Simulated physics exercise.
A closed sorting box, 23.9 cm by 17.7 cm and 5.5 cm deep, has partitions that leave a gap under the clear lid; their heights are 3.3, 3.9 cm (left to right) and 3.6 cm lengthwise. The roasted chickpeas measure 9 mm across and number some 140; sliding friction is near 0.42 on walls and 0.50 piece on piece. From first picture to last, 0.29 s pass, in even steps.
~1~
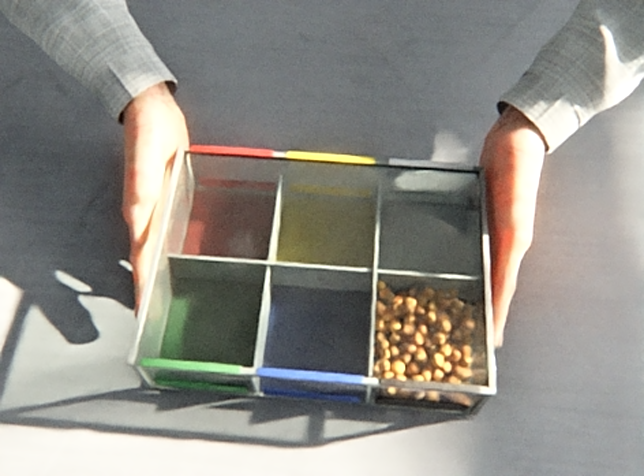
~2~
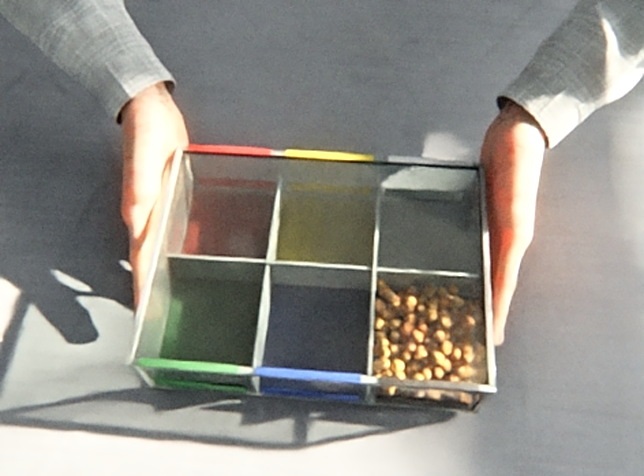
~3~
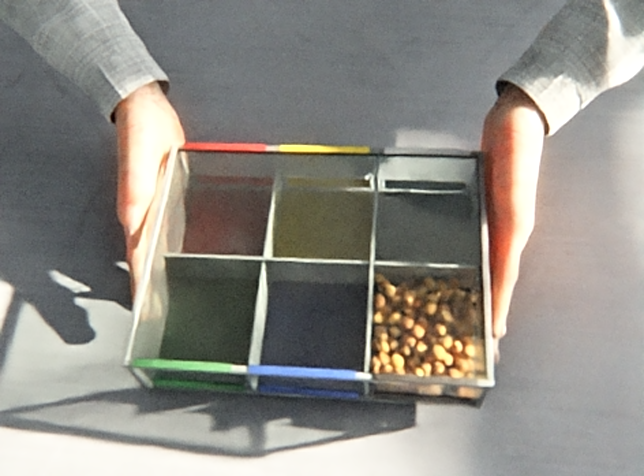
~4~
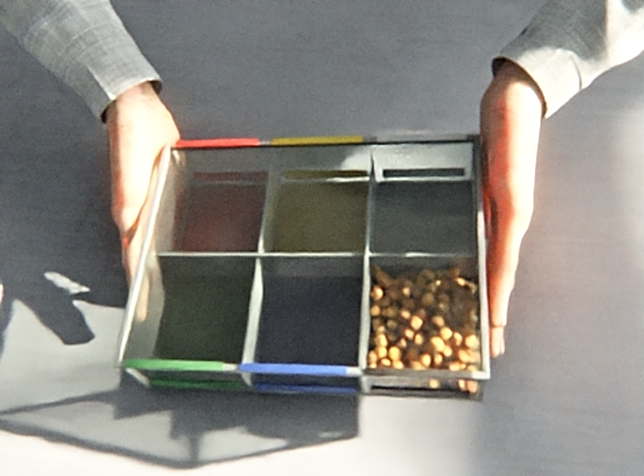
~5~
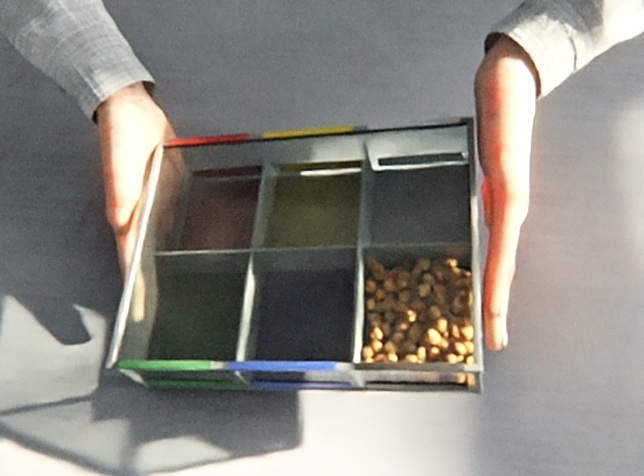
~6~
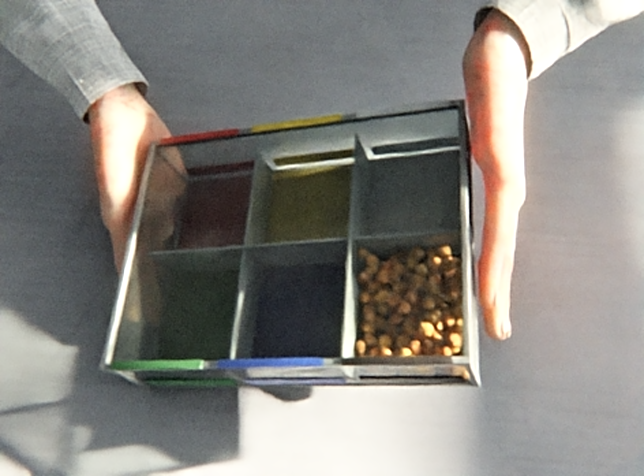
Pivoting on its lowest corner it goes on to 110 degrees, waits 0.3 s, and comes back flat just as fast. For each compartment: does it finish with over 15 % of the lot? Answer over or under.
Red: Under, blue: Under, green: Over, yellow: Under, white: Under, black: Over.
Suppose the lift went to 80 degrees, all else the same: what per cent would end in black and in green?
Then: Black 80, green 15.
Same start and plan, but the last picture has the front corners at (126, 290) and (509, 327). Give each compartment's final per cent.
Red 0; blue 0; green 0; yellow 5; white 60; black 35.
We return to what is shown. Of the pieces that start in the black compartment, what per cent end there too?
Some 60 per cent.
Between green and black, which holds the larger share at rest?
The black one has more.
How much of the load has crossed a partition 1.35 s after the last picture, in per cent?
Roughly 35 per cent.
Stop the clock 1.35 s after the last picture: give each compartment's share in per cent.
Red 0; blue 5; green 30; yellow 0; white 0; black 65.
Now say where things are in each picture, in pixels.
The first picture shows box tilt 0 degrees, front corners at (134, 360) and (488, 389); black 100 %.
The second picture shows box tilt 1 degrees, front corners at (133, 360) and (488, 387).
The third picture shows box tilt 4 degrees, front corners at (128, 361) and (487, 381), lowest corner left front.
The fourth picture shows box tilt 9 degrees, front corners at (121, 362) and (482, 373), lowest corner left front.
The fifth picture shows box tilt 14 degrees, front corners at (114, 363) and (475, 365), lowest corner left front.
The sixth picture shows box tilt 18 degrees, front corners at (108, 364) and (464, 358), lowest corner left front; black 100 %.
Then, 1.35 s after the last picture, tilt 110 degrees; blue 5 %, green 30 %, black 65 %.
Then, 2.26 s after the last picture, tilt 55 degrees; blue 5 %, green 35 %, black 60 %.
Then, 3.16 s after the last picture, tilt 0 degrees; blue 5 %, green 35 %, black 60 %.
In the end, red 0 %, blue 5 %, green 35 %, yellow 0 %, white 0 %, black 60 %.
